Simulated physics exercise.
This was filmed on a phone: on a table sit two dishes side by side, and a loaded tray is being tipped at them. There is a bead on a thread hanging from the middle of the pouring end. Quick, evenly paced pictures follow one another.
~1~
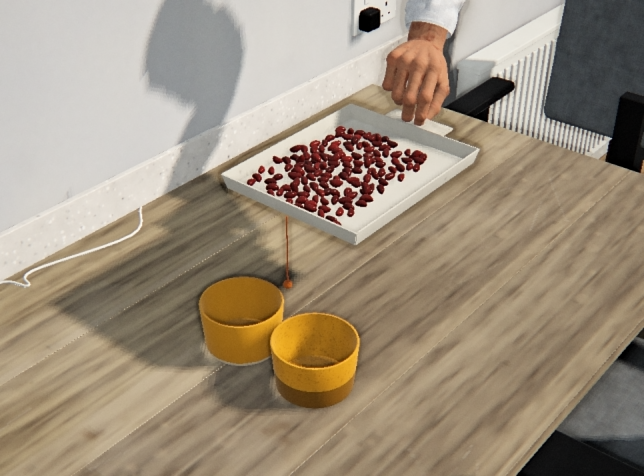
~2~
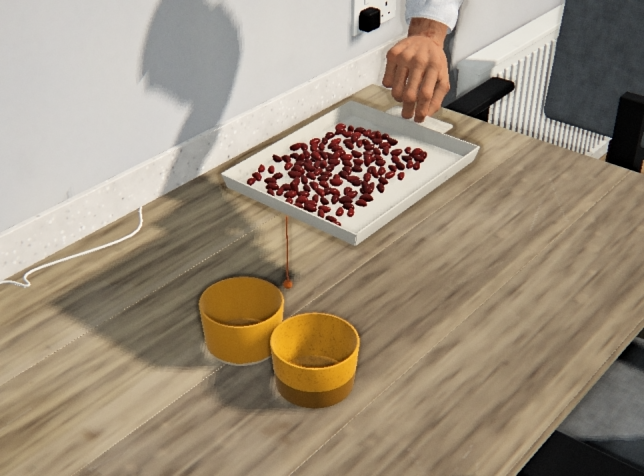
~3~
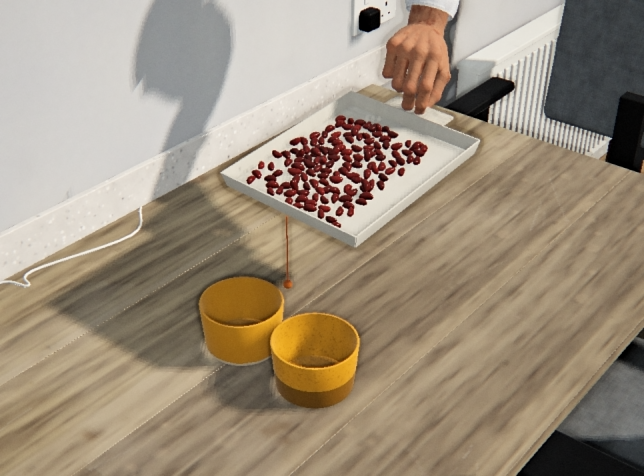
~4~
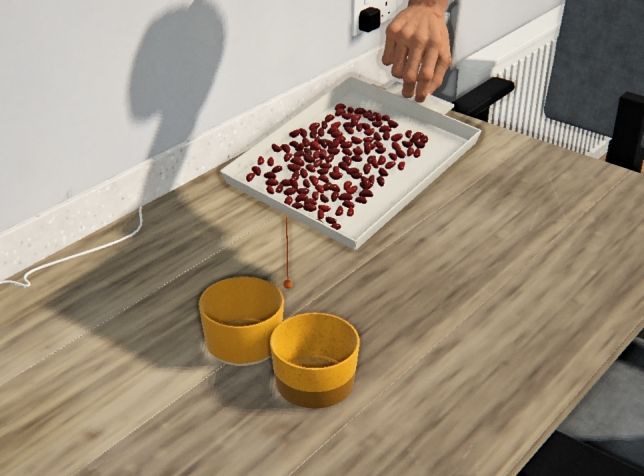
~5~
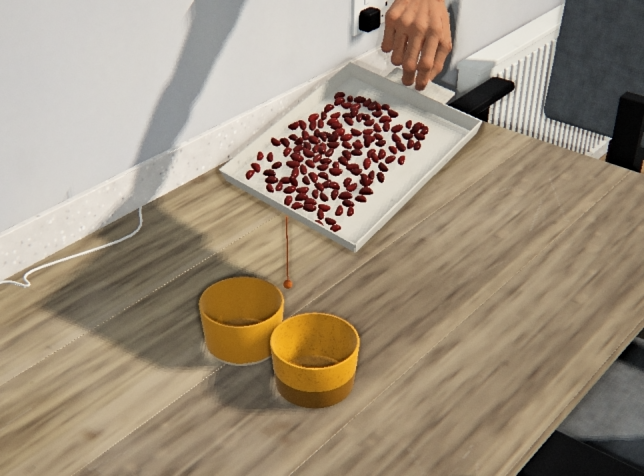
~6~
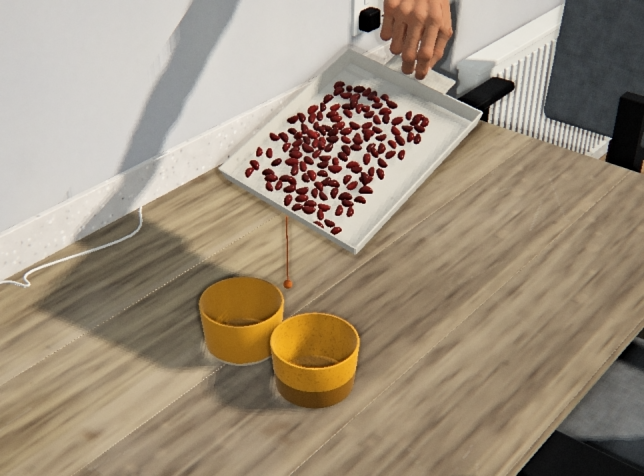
A white tray of dark red kidney beans is held by a hand at its far edge above a wood-grain table, seen from above beside a pale wall with a socket and radiator. Two mustard-yellow dishes sit side by side below, near a small orange bead hanging on a thread. The hand steadily raises the far edge, the near edge slanting slightly lower at right, while the camera stays still.
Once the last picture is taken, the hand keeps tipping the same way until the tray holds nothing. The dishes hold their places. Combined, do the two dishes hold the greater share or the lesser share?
The greater share.
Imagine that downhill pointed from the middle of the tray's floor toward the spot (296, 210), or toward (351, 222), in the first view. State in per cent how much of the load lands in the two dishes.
Lab note: Case 1 near 70 %, case 2 near 40 %.
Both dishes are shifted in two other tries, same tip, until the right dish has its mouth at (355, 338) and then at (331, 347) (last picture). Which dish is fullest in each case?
In the first try it's the one on the right, and in the second it's the one on the right.
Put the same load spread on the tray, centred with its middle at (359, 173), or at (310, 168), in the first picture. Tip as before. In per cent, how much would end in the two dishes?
Respectively 70 and 70 in a hundred.
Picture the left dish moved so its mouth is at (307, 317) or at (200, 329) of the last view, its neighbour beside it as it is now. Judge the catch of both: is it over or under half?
Catch, run one: Past the halfway mark; run two: Below the halfway mark.
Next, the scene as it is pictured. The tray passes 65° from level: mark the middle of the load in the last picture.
In the last view the centre sits at roughly (331, 194).
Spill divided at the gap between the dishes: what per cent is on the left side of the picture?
Left share: Some 0 per cent.
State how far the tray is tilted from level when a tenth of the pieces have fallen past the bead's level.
Roughly 80 degrees of turn.
Just after the last frame, tray tipped steeply; almost all on the tray; just a few in the air.
A moment on, tray tipped past a quarter turn; roughly a quarter on the tray; roughly a quarter in the right dish; just a few in the left dish; roughly a quarter outside both; roughly a third in the air.
Further on, tray tipped past a quarter turn; roughly half in the right dish; about a tenth in the left dish; roughly a third outside both.
When it is over, tray tipped past a quarter turn; roughly half in the right dish; about a tenth in the left dish; roughly a third outside both.
